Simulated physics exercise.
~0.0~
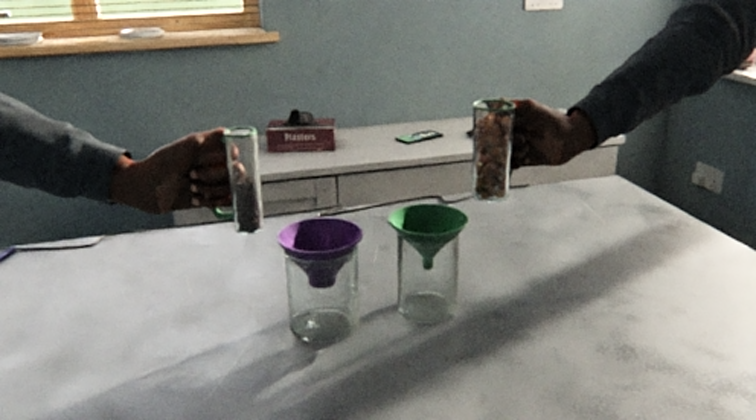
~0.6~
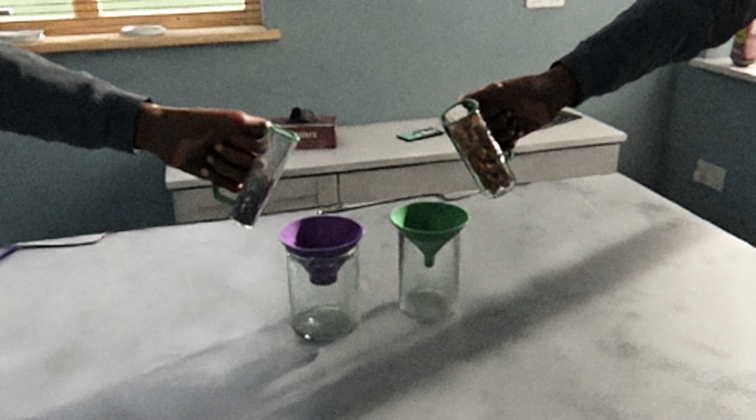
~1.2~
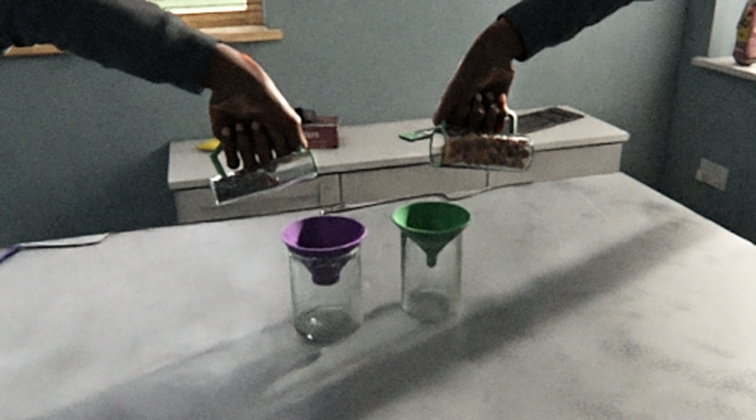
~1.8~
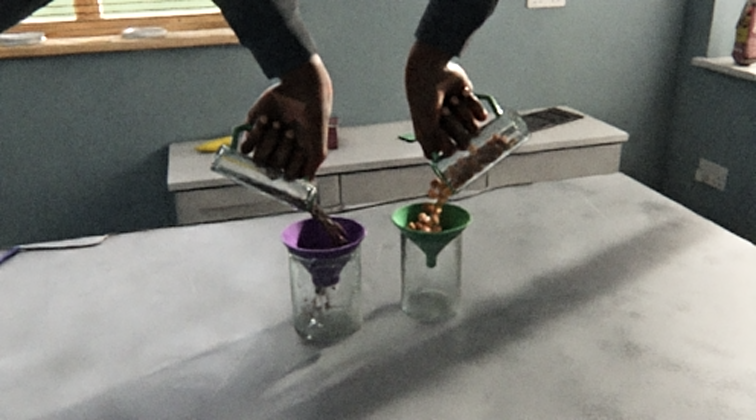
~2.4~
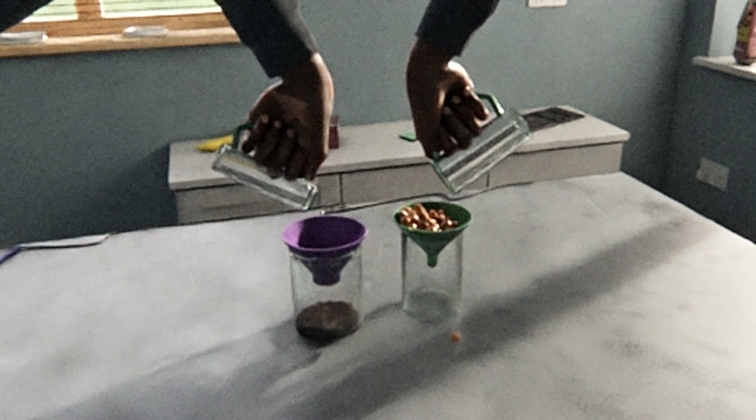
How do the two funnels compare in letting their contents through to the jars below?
The purple funnel on the left runs clear, and its dark contents end up in the jar. The green funnel on the right gets blocked, with the reddish-brown pieces stuck in it and none down in the jar.
We see two hands tip glass cups over a purple funnel and a green funnel, each set in a clear jar; the dark bits on the left all drop into the jar, while the reddish-brown pieces on the right stay heaped in the green funnel, with a stray beside the jar.
